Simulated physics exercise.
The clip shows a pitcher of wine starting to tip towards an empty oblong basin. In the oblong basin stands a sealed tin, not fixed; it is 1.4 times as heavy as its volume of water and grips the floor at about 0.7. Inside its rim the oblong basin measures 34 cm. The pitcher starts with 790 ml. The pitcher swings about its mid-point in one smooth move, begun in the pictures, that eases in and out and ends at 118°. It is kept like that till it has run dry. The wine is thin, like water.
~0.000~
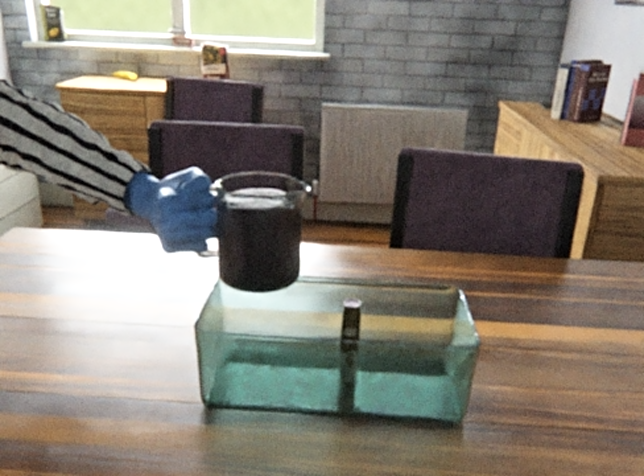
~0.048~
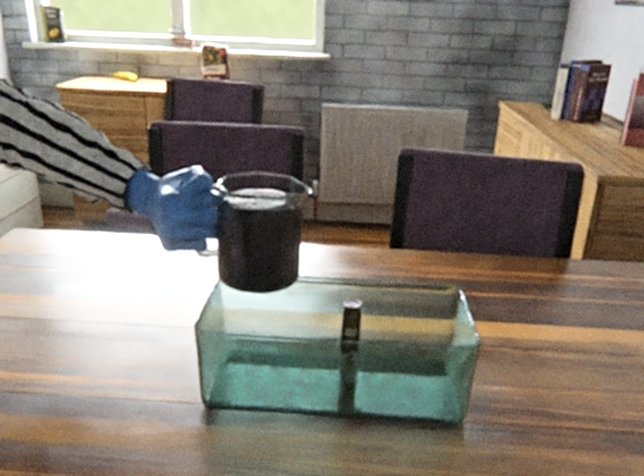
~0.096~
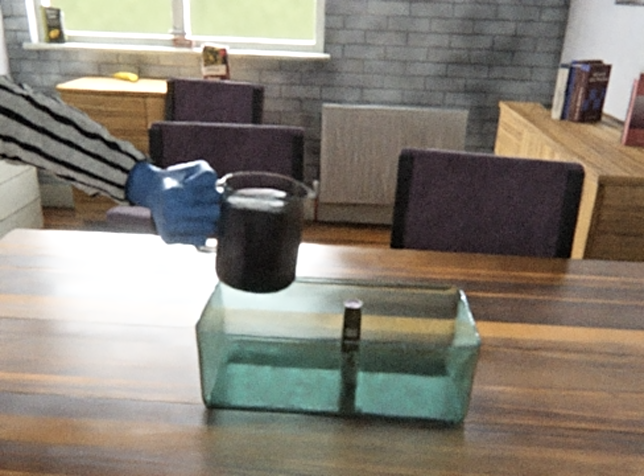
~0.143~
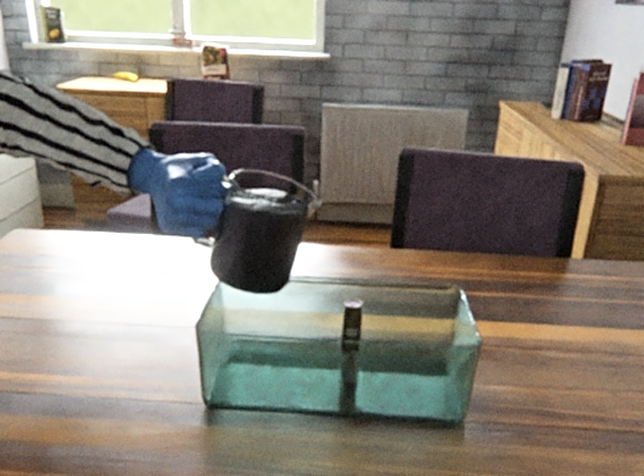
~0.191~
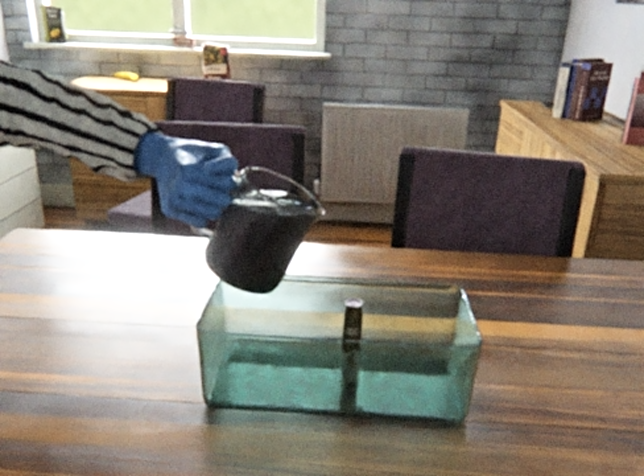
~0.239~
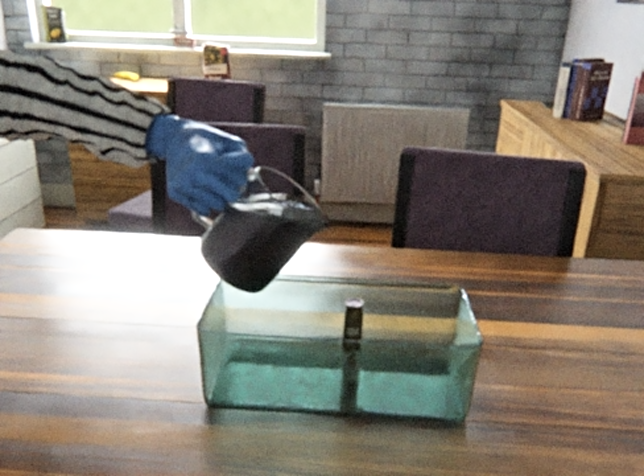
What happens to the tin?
It goes over.
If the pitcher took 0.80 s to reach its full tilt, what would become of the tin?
Then it goes over.
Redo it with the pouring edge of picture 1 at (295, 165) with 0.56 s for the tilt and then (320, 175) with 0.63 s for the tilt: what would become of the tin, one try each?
First it falls; then it falls.
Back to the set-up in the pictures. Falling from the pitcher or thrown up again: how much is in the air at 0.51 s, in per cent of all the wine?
Near 20 in a hundred.
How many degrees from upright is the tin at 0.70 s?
It is at some 5°.
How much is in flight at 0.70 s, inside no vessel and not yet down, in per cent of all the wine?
Some 5 per cent.
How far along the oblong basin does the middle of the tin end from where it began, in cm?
About 9.0 cm.
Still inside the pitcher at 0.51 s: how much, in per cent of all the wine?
Near 54 in a hundred.
By 0.51 s the tilt is 107° and 53 per cent is still to pour; the tin stands where it began.
By 0.70 s the tilt is 118° and 9 per cent is still to pour; the tin stands 3 cm from where it began.
By 0.91 s the tilt is 118° and 0 per cent is still to pour; the tin lies on its side.
By 1.13 s the tilt is 118° and 0 per cent is still to pour; the tin lies on its side.
At rest the tin lies on its side.
